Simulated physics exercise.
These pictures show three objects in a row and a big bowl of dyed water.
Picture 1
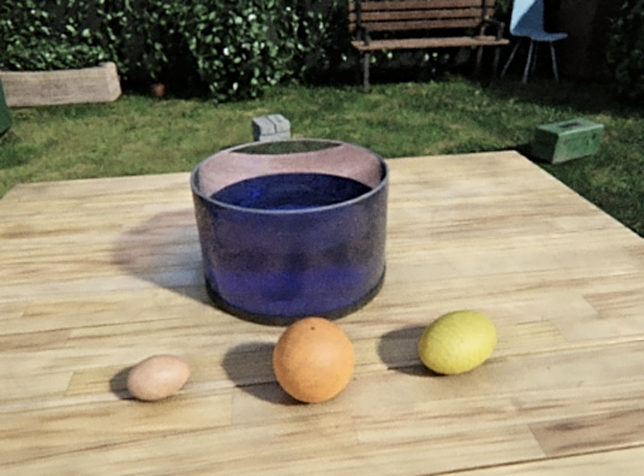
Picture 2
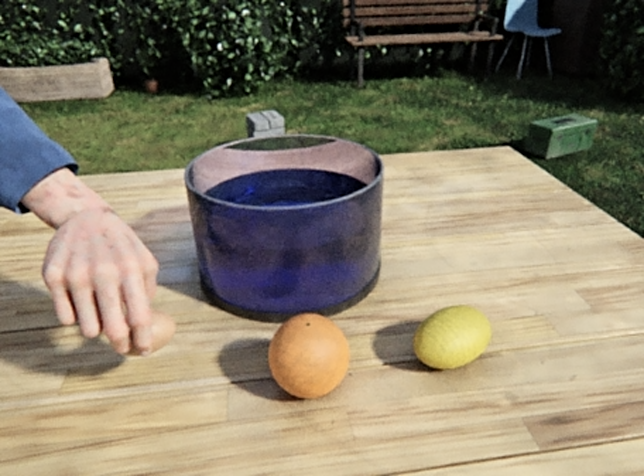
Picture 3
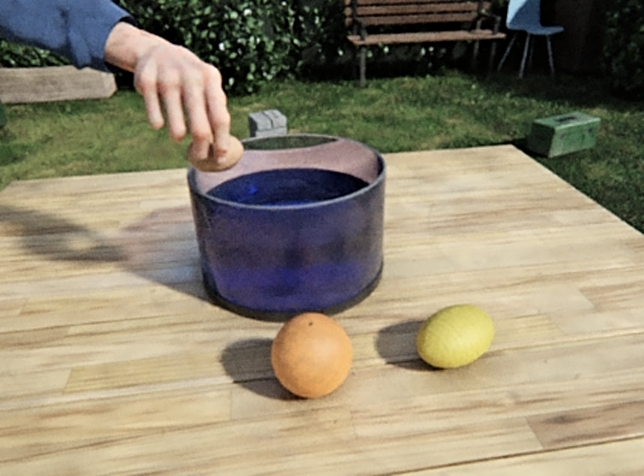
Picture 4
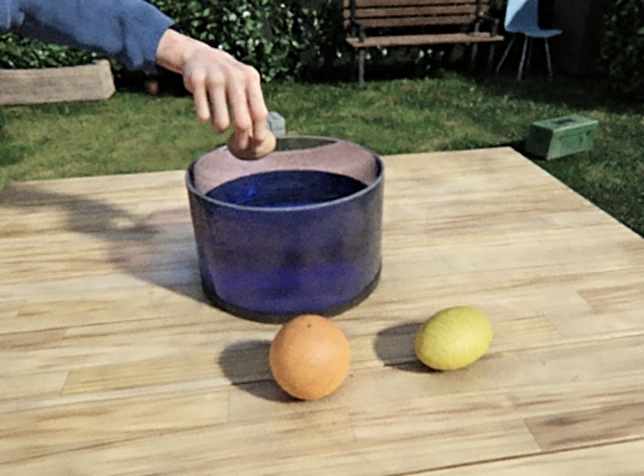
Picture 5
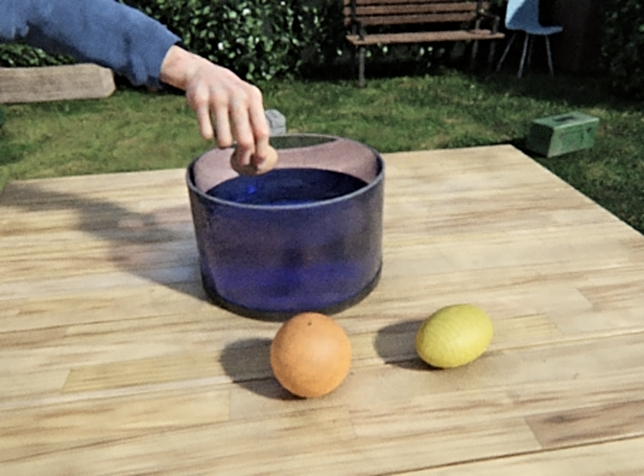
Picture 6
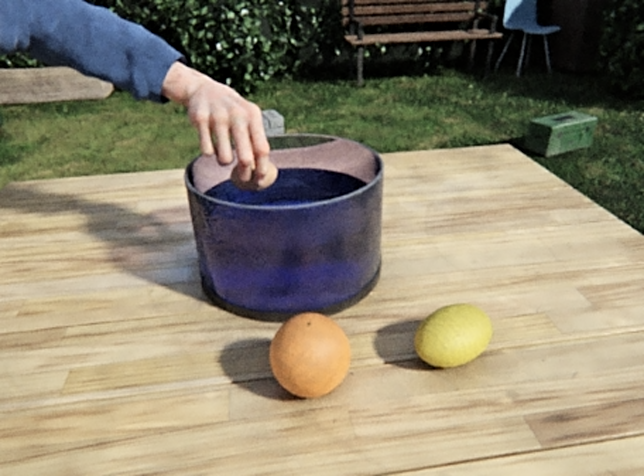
A hand picked up the egg from the left of an orange and a lemon, carried it over a big bowl of dark blue water, and lowered it to just above the surface.
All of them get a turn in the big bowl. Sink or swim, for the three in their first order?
Taking them from the left, one does not stay up, the next does not go down, the last does not go down.
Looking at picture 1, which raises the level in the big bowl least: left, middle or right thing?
My answer: The item at the left end.
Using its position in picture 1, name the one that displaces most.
Result: Centre block.
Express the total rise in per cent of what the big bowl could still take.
Result: 20 %.
A moment on, the egg drops to the bottom.
Further on, the orange stays afloat.
When it is over, the lemon stays afloat; afloat, orange and lemon.
